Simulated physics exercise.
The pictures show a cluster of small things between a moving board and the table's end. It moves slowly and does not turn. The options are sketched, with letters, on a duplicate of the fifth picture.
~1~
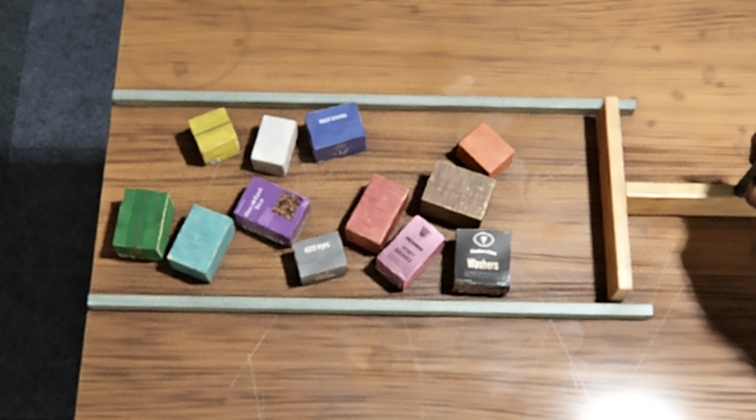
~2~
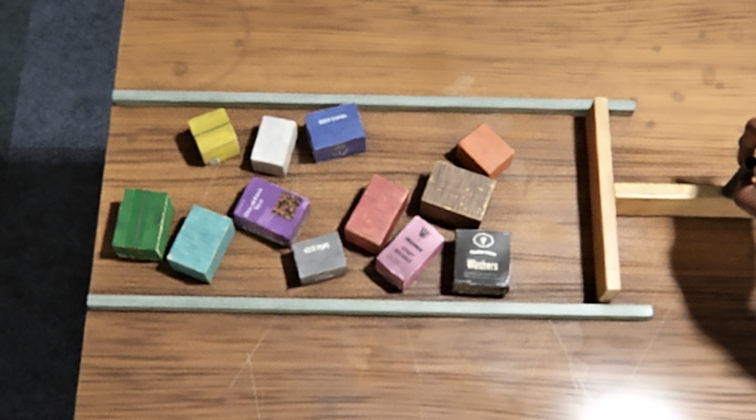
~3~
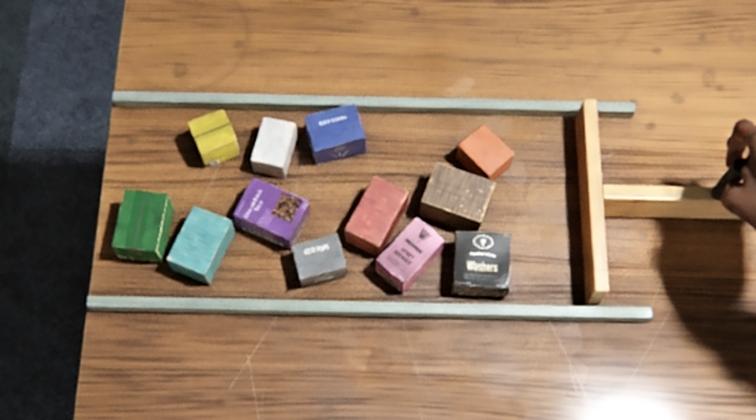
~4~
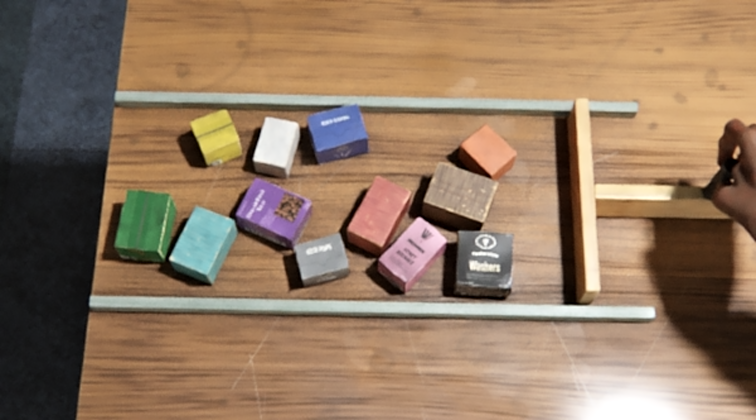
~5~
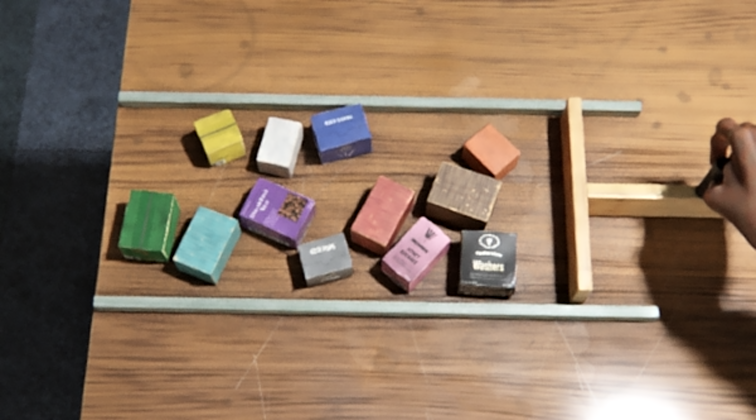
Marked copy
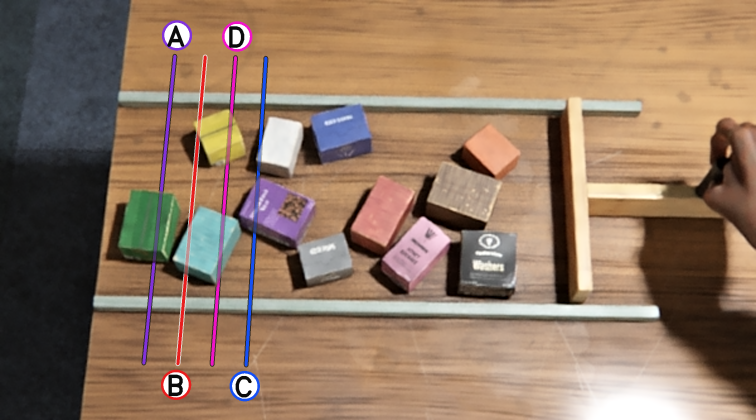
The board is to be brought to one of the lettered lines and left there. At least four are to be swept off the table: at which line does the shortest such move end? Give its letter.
It can halt at D.
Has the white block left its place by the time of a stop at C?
Yes.
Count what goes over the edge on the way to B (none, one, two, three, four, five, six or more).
By then, six or more.
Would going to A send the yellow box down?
Yes.
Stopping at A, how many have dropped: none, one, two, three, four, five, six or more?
In all, six or more.
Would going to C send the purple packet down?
No.
On the marked copy, A at (160, 201); B at (192, 202); C at (257, 203); D at (224, 202).
Following D. Soon after the start, board (451, 188); pink box (362, 266); grey packet (310, 266).
Later, board (324, 185); green box (115, 217); turquoise block (149, 245).
In the end, board (225, 183); yellow box over the edge; green box over the edge; four fallen.
As for the rest, A drops nine, but is farther than needed; B drops seven, but is farther than needed; C drops only two.
